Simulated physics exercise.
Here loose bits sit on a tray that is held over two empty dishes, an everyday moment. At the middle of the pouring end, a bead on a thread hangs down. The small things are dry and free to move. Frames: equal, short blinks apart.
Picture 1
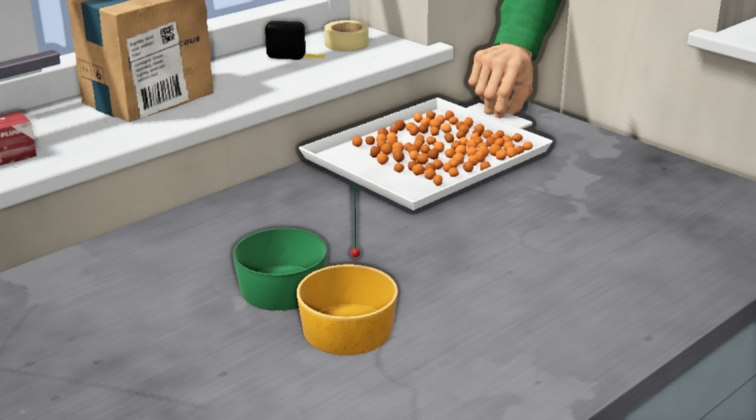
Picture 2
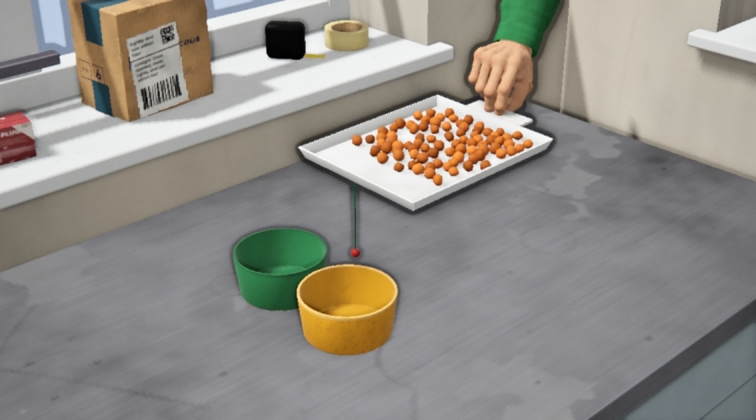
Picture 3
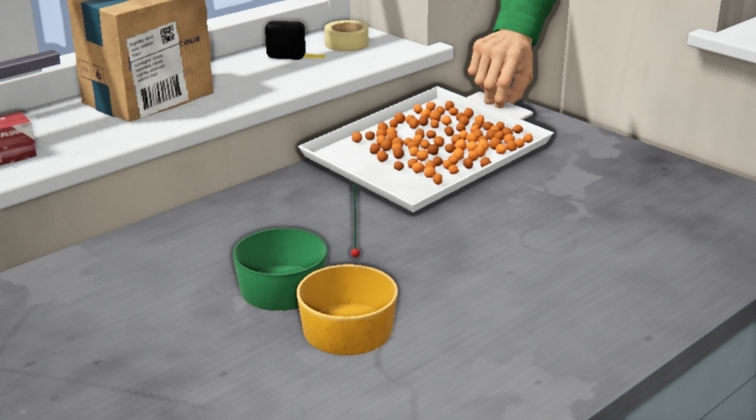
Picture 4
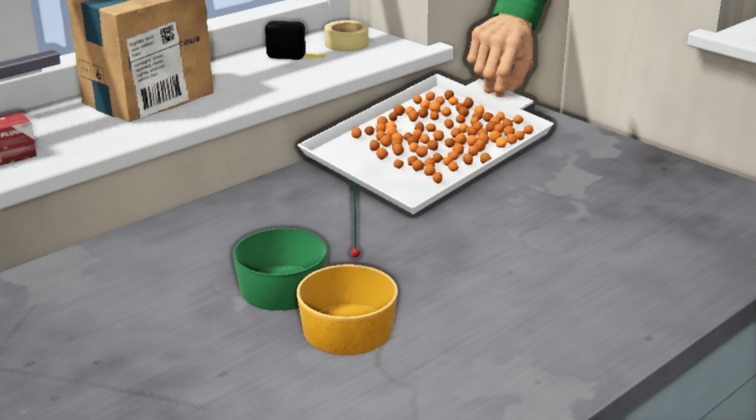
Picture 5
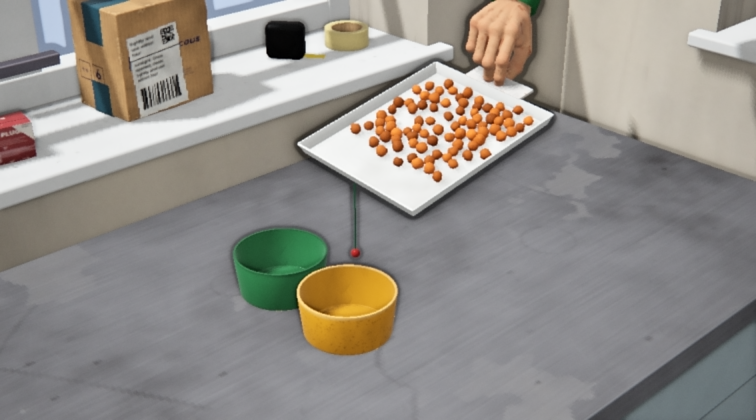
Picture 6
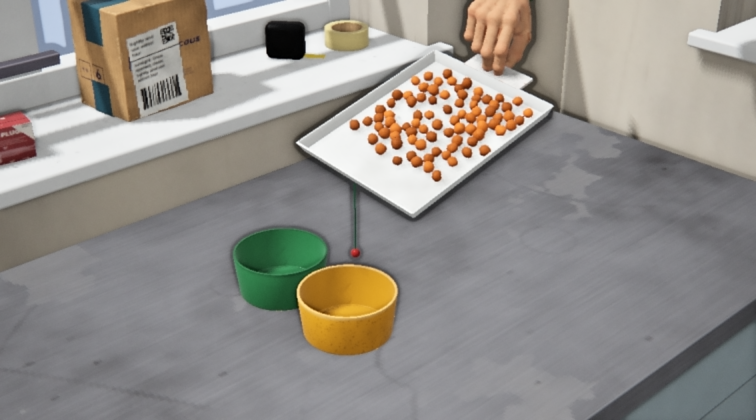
A white tray of orange-brown coated peanuts, gripped at its far end by a green-sleeved hand, gradually tilts above a grey counter seen from a fixed, raised angle. Below sit an empty green dish at left and a yellow one at right, near a red bead on a thread, with a cardboard box and tape on the white sill behind. The hand raises the far end, the pouring end slants lower at its right corner, and the peanuts shift slightly.
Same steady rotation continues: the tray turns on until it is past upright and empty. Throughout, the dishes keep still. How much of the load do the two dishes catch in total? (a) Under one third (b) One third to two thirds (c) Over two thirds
One third to two thirds.
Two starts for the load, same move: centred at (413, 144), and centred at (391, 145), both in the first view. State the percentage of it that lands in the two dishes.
First case: Some 50 %; second case: Some 60 %.
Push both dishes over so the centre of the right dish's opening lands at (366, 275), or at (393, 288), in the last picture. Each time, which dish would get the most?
Well, the first time it's the one placed on the right, and the second time it's the one placed on the right.
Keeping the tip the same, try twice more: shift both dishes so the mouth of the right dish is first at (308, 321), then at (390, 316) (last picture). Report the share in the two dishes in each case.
First placement: 0 per cent; second placement: 80 per cent.
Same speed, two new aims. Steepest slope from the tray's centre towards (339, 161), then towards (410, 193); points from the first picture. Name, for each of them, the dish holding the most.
Case 1 - the one at left; case 2 - the one at right.
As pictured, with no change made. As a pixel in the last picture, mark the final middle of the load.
The centre settles at about (367, 333).
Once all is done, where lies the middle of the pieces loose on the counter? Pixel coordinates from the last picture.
Check roughly (411, 353) and you'll find the middle.
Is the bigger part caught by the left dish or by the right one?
More ends up in the one on the right.
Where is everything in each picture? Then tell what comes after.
In the first picture, corners of the pouring end (306, 148) and (413, 198), level; middle of the load (456, 146), coated peanuts; left dish (244, 283); right dish (310, 326); bead on its thread (356, 253).
In the second picture, corners of the pouring end (306, 147) and (413, 199), level; middle of the load (456, 144).
In the third picture, corners of the pouring end (305, 146) and (413, 201), tipped barely, lowest at the right corner; middle of the load (456, 140).
In the fourth picture, corners of the pouring end (305, 145) and (413, 203), tipped a little, lowest at the right corner; middle of the load (456, 133).
In the fifth picture, corners of the pouring end (304, 143) and (412, 206), tipped a little, lowest at the right corner; middle of the load (455, 127).
In the sixth picture, corners of the pouring end (303, 142) and (412, 208), tipped clearly, lowest at the right corner; middle of the load (437, 124); left dish (244, 283); right dish (310, 326).
Just after the last frame, tray tipped steeply; the larger part on the tray; about a tenth in the right dish; just a few outside both; about a tenth in the air.
A moment on, tray tipped right over; just a few on the tray; roughly half in the right dish; roughly a third outside both; about a tenth in the air.
Further on, tray tipped past a quarter turn; roughly half in the right dish; roughly half outside both.
When it is over, tray tipped past a quarter turn; roughly half in the right dish; not one in the left dish; roughly half outside both.
